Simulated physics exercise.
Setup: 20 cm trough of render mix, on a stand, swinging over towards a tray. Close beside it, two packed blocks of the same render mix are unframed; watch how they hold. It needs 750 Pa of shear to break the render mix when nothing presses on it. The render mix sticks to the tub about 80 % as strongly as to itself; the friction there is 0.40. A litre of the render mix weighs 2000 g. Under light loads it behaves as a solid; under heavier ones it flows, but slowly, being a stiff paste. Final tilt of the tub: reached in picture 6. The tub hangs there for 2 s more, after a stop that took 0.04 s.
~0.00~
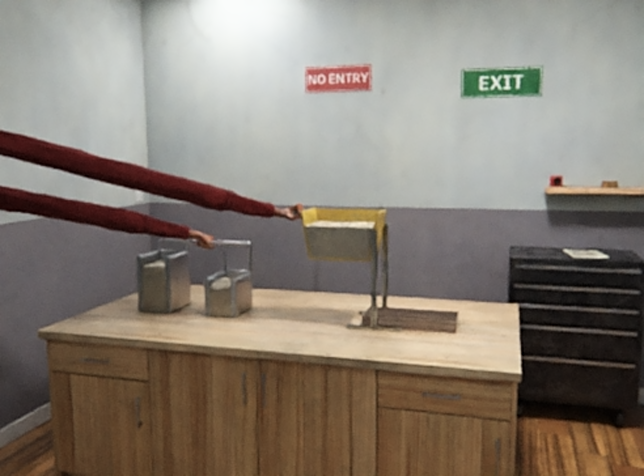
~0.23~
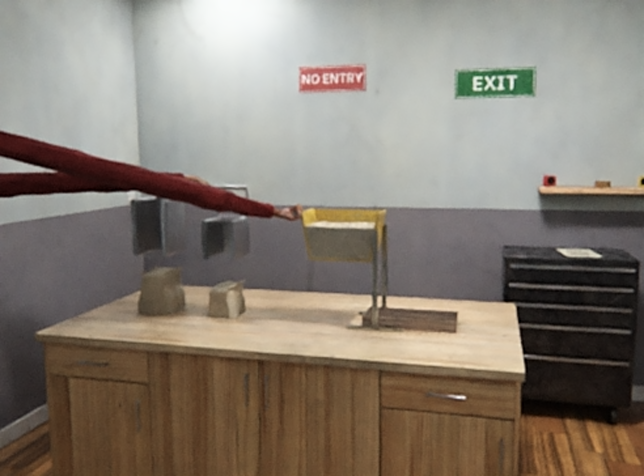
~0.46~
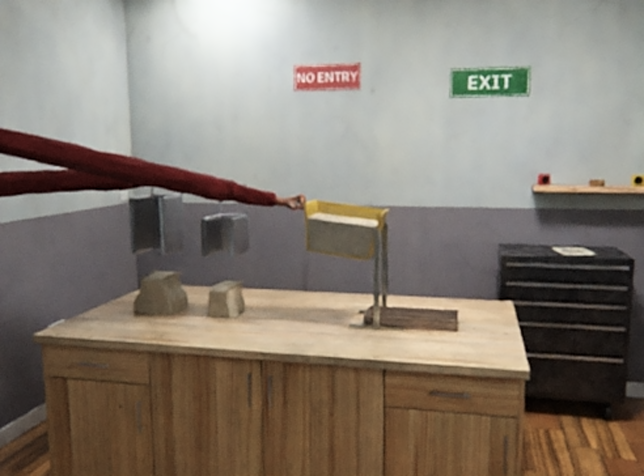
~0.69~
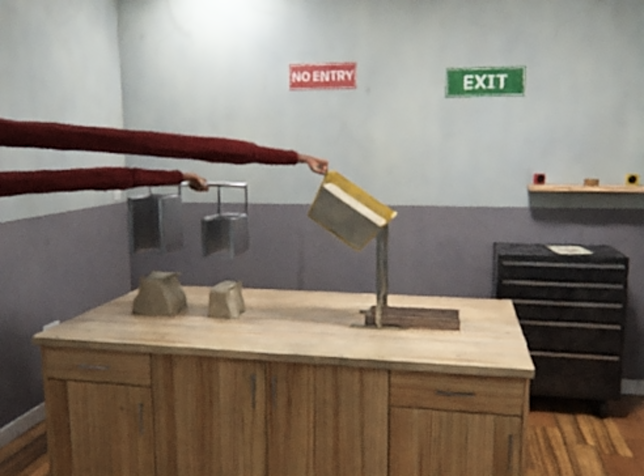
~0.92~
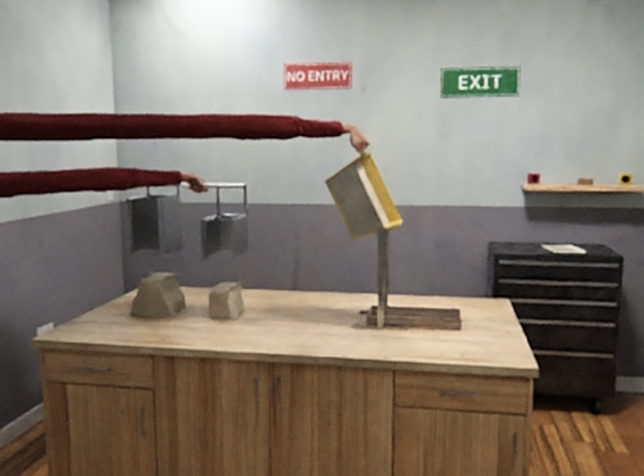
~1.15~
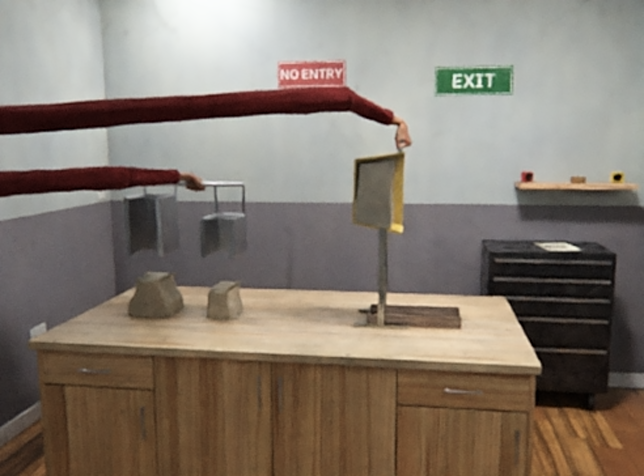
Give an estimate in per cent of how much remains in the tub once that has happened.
38 %.
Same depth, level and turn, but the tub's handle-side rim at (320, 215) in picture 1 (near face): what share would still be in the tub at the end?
Around 45 percent would still be in the tub at the end.
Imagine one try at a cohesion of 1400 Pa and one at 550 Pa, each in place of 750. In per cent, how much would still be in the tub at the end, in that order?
You'd see 40 percent the first time and 35 percent the second.
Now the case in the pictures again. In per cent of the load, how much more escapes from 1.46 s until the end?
Some 5 per cent.
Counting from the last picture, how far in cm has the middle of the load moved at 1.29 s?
Roughly 7 cm.
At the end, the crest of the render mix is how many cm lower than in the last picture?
18 cm or so.
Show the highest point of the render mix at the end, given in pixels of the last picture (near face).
Peak location: Approx. (372, 206).
After 1.29 s, the tub is at 91 degrees and holds 89 %.
After 1.46 s, the tub is at 91 degrees and holds 43 %.
After 1.63 s, the tub is at 91 degrees and holds 38 %.
After 1.80 s, the tub is at 91 degrees and holds 38 %.
After 3.15 s, the tub is at 91 degrees and holds 38 %.
